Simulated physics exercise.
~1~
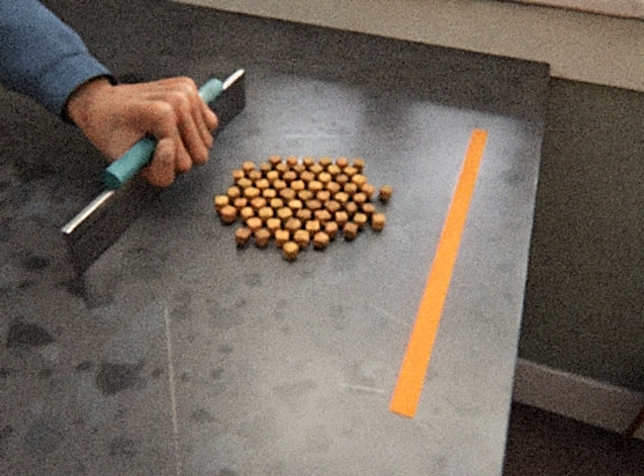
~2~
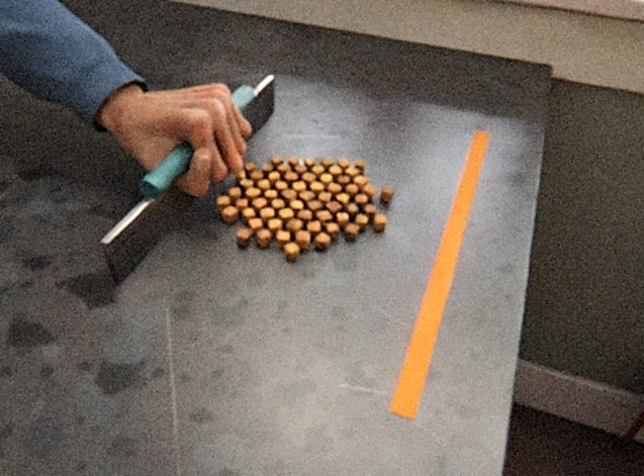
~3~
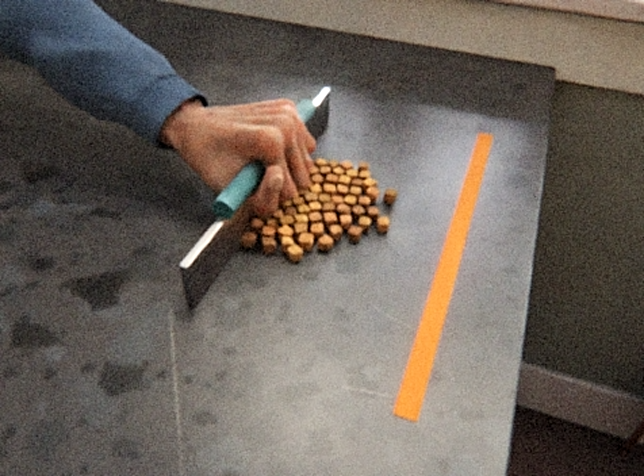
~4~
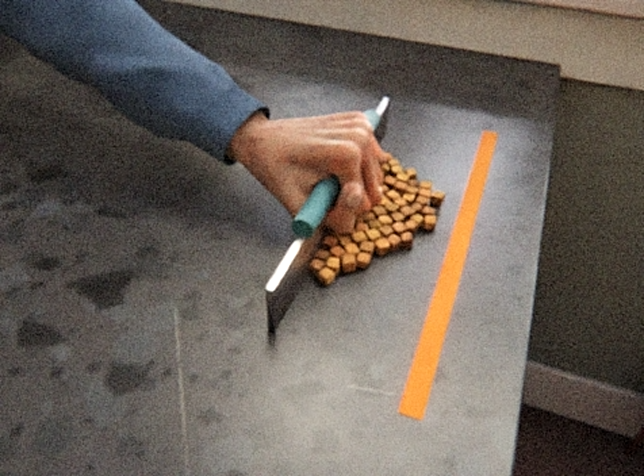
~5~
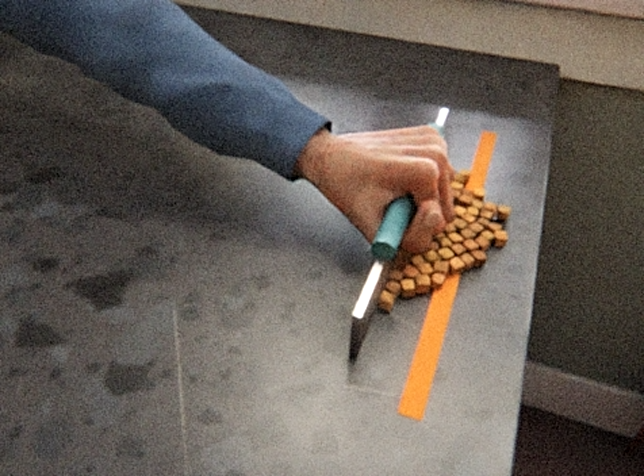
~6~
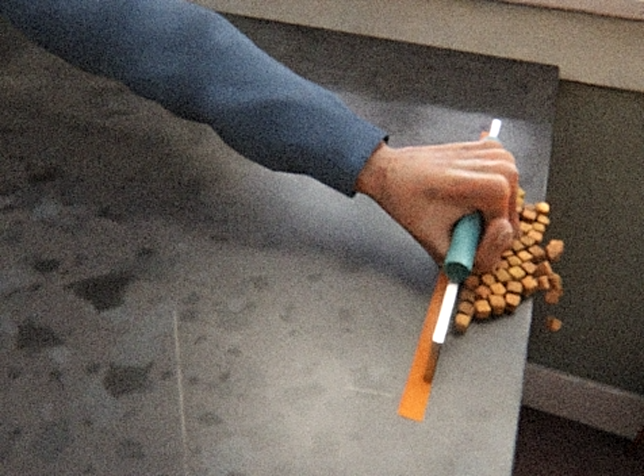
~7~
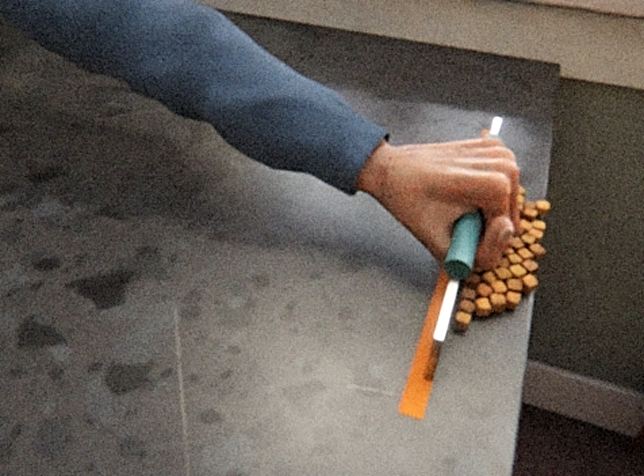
On a dark, mottled tabletop, a heap of small tan cubes sits between a hand-held scraper and a strip of orange tape near the right edge. A hand in a blue sleeve grips the scraper's teal handle and moves the blade right until it meets the heap. The blade pushes the cubes across the table, bunching them together, and drives them over the tape. As the scraper reaches the tape, the front cubes spill over the table's edge and a few drop. The scraper stops at the tape, with most of the cubes still crowded at the edge.
